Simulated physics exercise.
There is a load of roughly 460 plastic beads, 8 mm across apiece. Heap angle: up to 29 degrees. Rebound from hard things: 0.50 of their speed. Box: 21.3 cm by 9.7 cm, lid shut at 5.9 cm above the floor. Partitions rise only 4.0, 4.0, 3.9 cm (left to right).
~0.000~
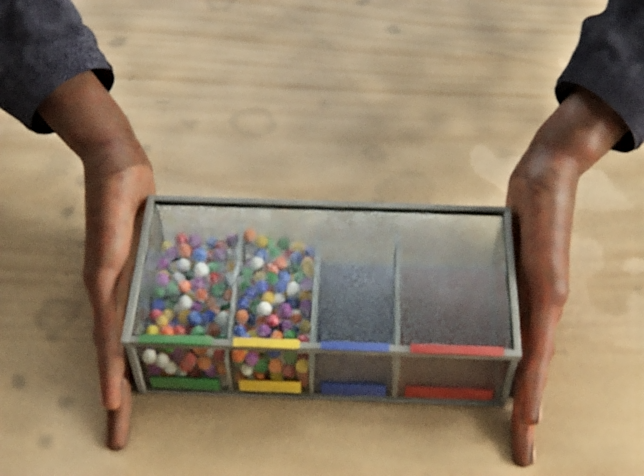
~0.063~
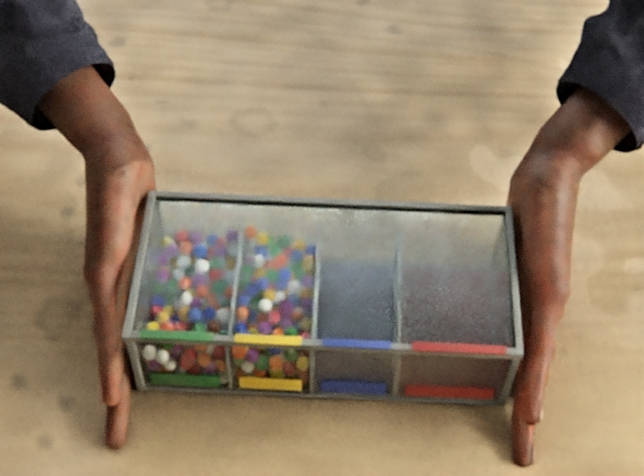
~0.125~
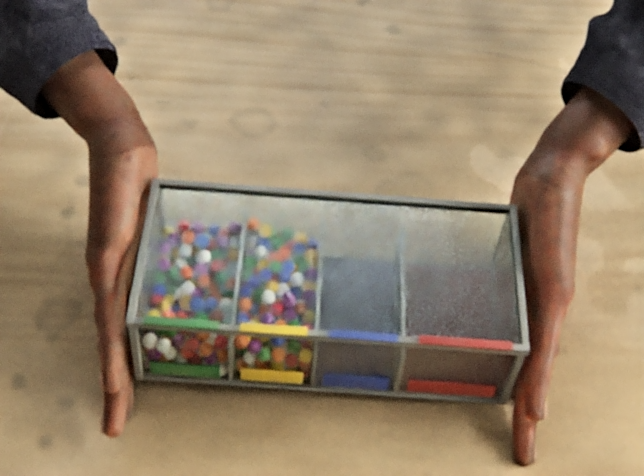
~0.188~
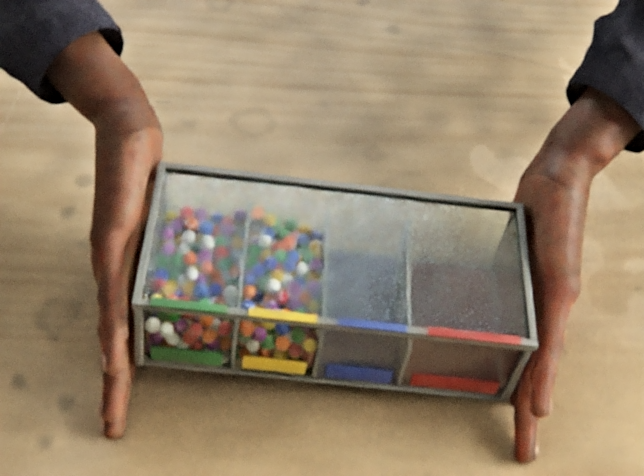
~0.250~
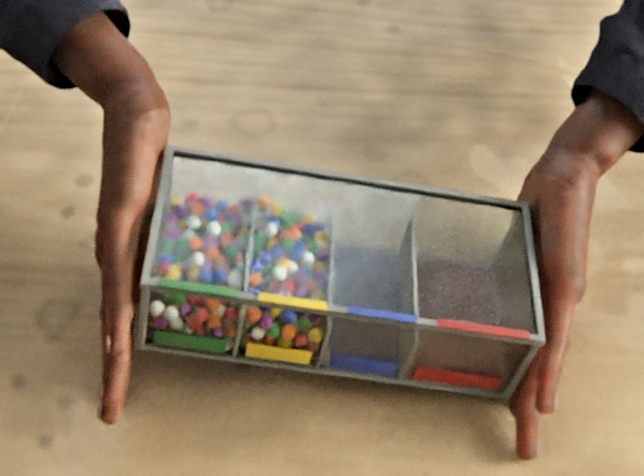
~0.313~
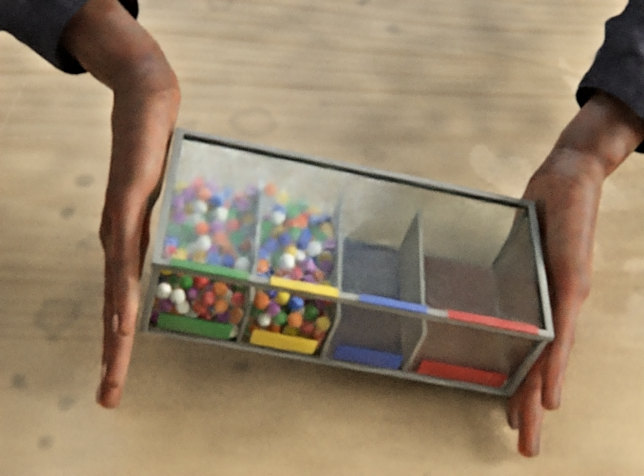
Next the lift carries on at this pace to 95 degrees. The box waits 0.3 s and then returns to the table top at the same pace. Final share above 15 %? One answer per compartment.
Red: Above, blue: Below or equal, green: Above, yellow: Above.
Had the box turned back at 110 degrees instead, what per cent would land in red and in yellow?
With that change it's red at 40 per cent and yellow at 35 per cent.
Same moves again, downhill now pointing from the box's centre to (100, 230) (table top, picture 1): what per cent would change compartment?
The share comes to about 20 in a hundred.
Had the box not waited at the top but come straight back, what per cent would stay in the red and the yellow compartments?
In per cent: Red 25, yellow 45.
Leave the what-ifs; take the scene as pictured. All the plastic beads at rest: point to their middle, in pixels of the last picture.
My guess is close to (294, 289).
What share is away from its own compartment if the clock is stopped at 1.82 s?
Roughly 35 percent.
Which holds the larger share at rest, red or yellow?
The yellow one.
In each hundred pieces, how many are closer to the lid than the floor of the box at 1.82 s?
I'd say around 50 percent of the pieces.
After 1.82 s, tilt 95 degrees; red 20 %, blue 5 %, green 30 %, yellow 45 %.
After 2.82 s, tilt 47 degrees; red 30 %, blue 5 %, green 25 %, yellow 40 %.
Then, at 3.81 s, tilt 0 degrees; red 30 %, blue 5 %, green 25 %, yellow 40 %.
By 4.3 s all is still; red 30 %, blue 5 %, green 25 %, yellow 40 %.
